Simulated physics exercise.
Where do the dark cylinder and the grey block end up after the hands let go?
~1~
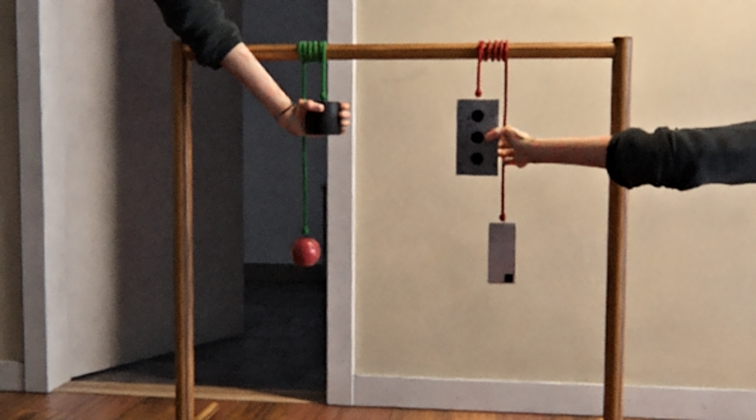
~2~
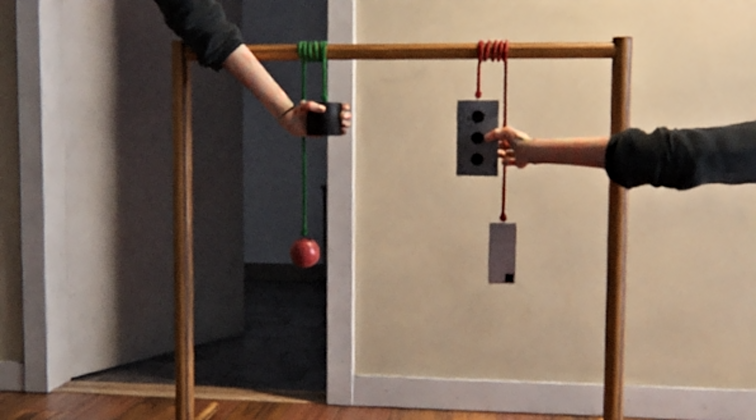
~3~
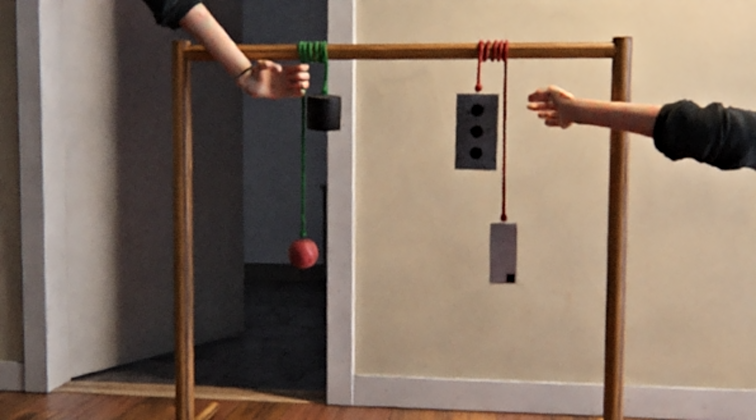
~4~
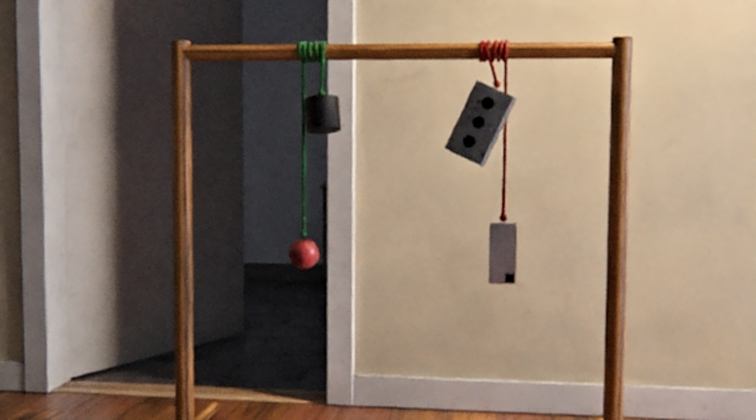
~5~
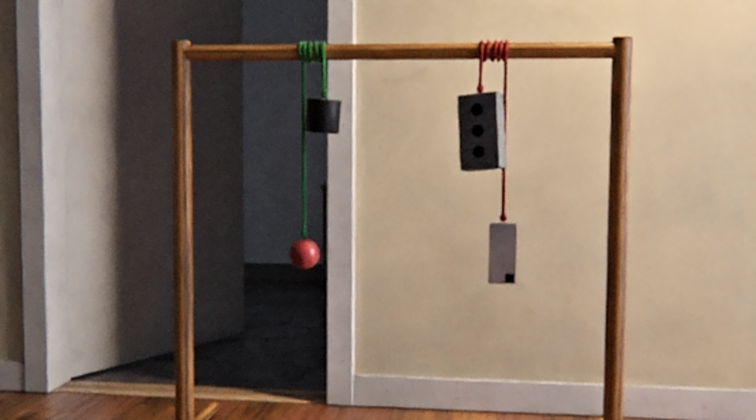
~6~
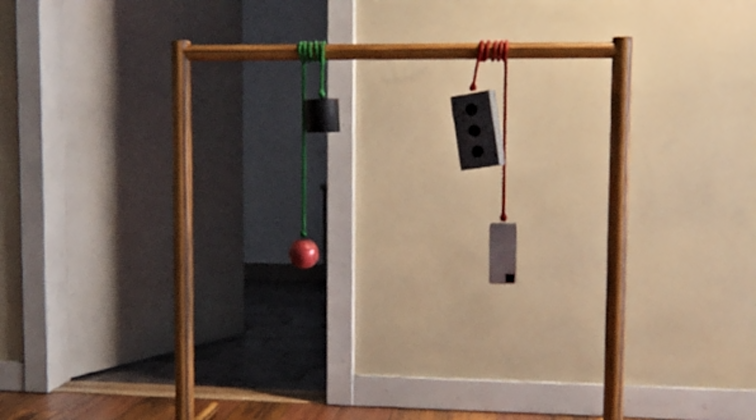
Both stay up near the rail, each hanging from its cord, with the grey block slightly tilted.
In this clip, two hands hold a dark cylinder and a grey block on cords looped over a wooden rail, then let go and withdraw. The block tilts and sways slightly, and both stay hanging near the rail, above a red ball and a pale rectangular object.
